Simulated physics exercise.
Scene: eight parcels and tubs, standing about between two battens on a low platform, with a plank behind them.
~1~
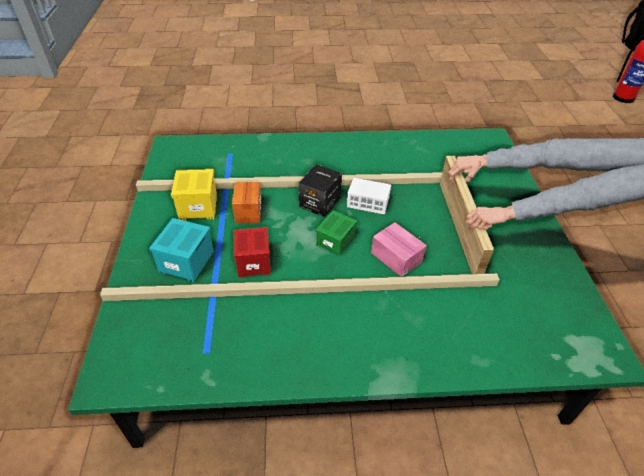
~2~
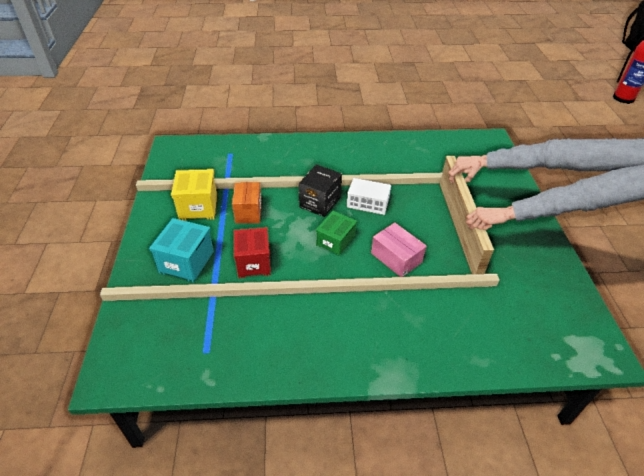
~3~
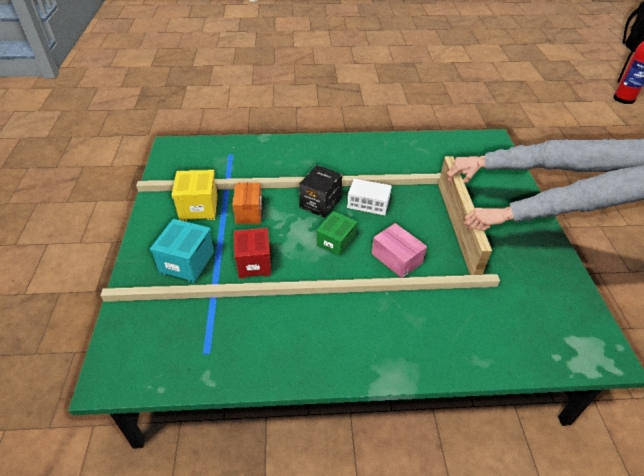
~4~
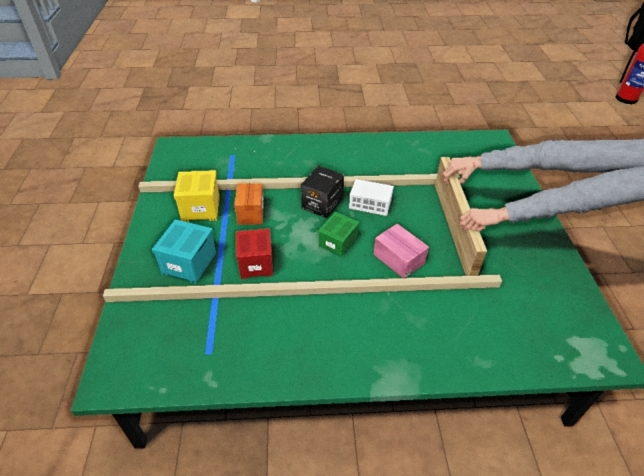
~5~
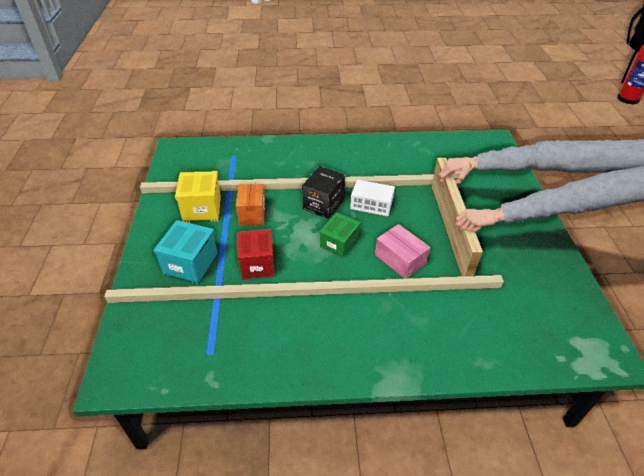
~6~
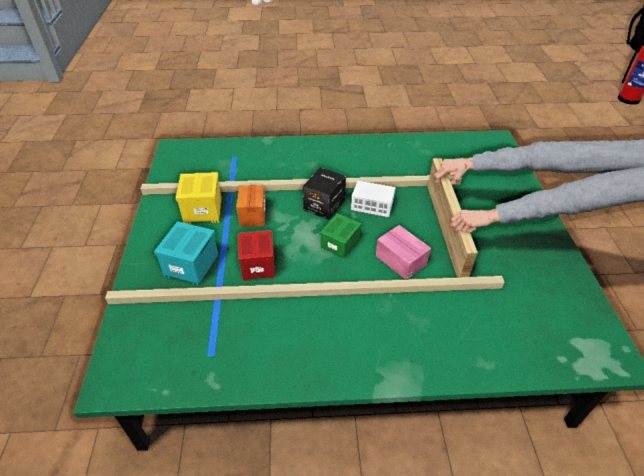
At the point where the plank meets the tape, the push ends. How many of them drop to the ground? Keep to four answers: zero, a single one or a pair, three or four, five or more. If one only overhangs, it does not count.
I expect only a pair or one to end up below.
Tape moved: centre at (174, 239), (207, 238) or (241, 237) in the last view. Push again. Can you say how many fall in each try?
You'd get 4, then 3, then 1.
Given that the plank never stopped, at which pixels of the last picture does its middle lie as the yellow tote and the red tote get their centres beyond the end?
Around (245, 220) first and around (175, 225) second.
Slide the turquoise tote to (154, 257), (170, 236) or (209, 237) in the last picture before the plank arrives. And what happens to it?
First it remains, next it remains, and last it remains.
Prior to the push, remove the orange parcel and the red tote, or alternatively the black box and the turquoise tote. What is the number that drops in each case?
The counts would be 0 and 0.
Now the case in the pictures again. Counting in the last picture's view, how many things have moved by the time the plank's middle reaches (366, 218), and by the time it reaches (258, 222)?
Respectively 4 and 8.
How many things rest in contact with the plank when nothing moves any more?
My count gives 3.
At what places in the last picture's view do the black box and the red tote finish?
The black box settles near (172, 199); as for the red tote, near (170, 259).
A little later, none off yet; turquoise tote at rest near (189, 253); yellow tote at rest near (200, 198); orange parcel at rest near (252, 206).
Next, none off yet; turquoise tote at rest near (189, 253); yellow tote at rest near (200, 198); orange parcel shifted a little near (239, 206).
Later still, none off yet; turquoise tote shifted a little near (177, 253); yellow tote shifted about its own width near (154, 200); orange parcel shifted well along near (185, 208).
When it is over, the number that fall off is one or two; down, yellow tote.
